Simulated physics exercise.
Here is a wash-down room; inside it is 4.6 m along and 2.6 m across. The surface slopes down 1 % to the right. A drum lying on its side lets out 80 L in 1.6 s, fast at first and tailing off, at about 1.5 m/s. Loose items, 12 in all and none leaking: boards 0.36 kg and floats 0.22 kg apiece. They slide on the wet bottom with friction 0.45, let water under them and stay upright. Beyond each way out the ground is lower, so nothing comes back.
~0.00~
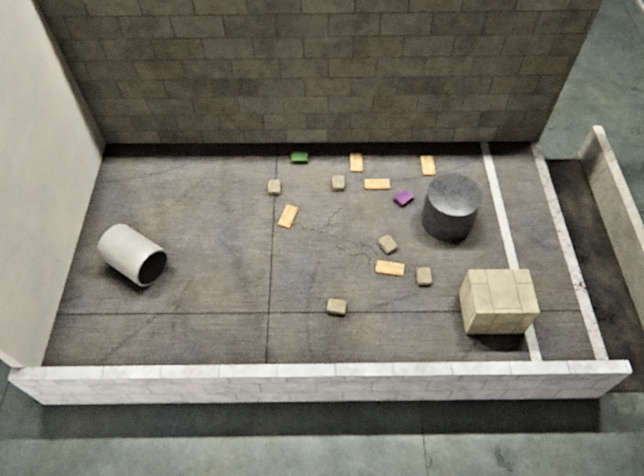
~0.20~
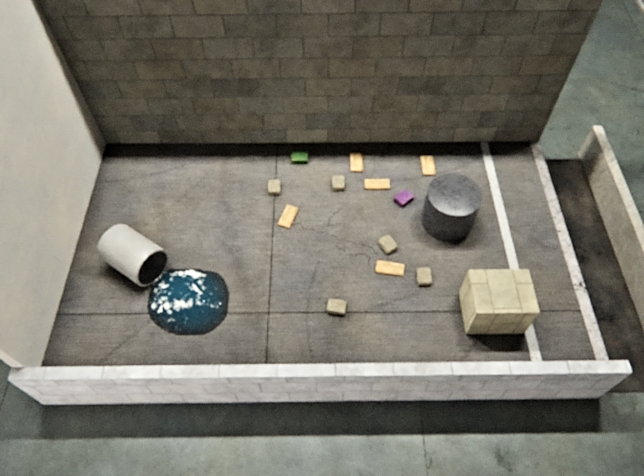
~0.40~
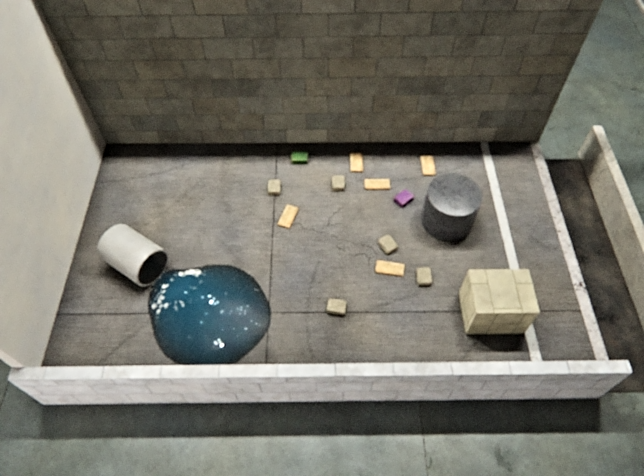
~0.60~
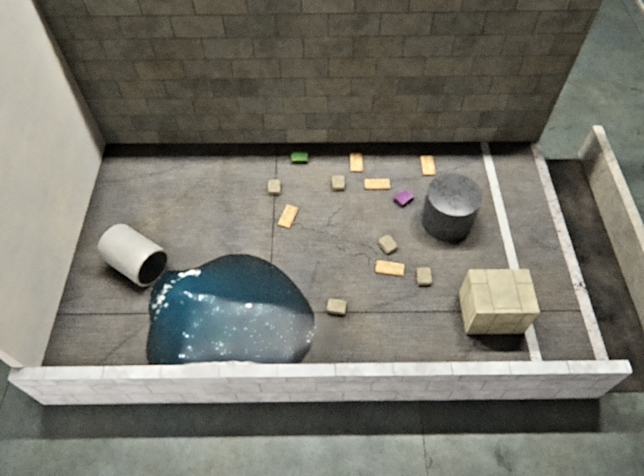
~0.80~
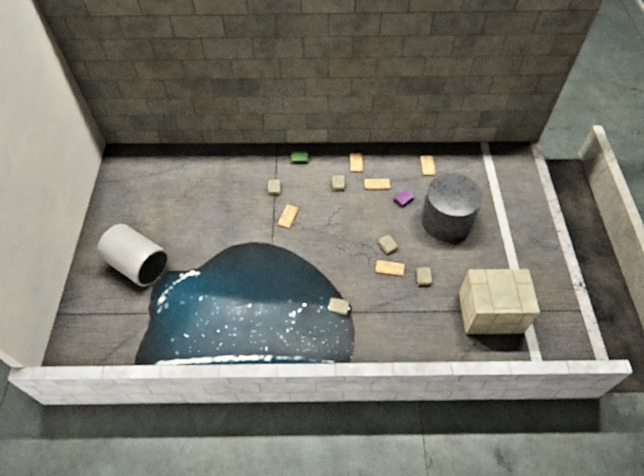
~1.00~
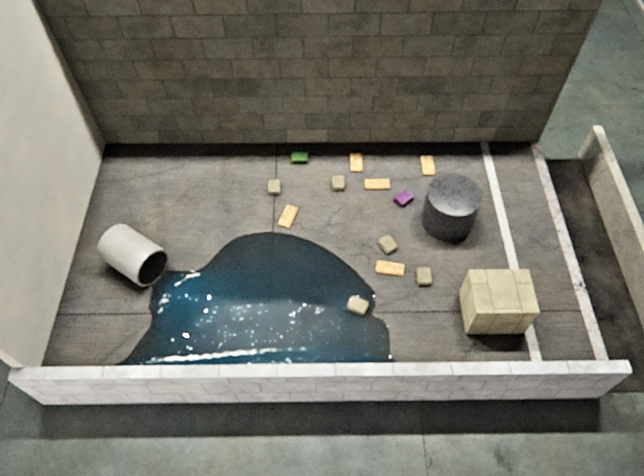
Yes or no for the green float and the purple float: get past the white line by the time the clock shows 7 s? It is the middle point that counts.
Green float is held back, purple float stays short.
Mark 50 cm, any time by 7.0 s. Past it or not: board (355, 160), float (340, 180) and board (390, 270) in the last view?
In turn: Short of it, short of it, over.
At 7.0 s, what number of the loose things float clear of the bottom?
At that moment 0.
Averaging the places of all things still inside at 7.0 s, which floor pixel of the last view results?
Around (369, 185).
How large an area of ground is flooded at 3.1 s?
Some 4.0 m2.
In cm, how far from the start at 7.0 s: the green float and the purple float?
Roughly 0 and 30 cm.
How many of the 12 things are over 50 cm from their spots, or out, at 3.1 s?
I count 3.
After 1.4 s the green float is near (299, 156), 0.0 m from its start, aground; the purple float is near (404, 197), 0.0 m from its start, aground; 0 of 12 are over the mark; 0 afloat.
After 3.1 s the green float is near (299, 156), 0.0 m from its start, aground; the purple float is near (404, 195), 0.0 m from its start, aground; 2 of 12 are over the mark; 3 afloat.
After 4.9 s the green float is near (299, 156), 0.0 m from its start, aground; the purple float is near (410, 178), 0.3 m from its start, aground; 3 of 12 are over the mark; 1 afloat.
After 7.0 s the green float is near (299, 156), 0.0 m from its start, aground; the purple float is near (411, 177), 0.3 m from its start, aground; 3 of 12 are over the mark; 0 afloat.
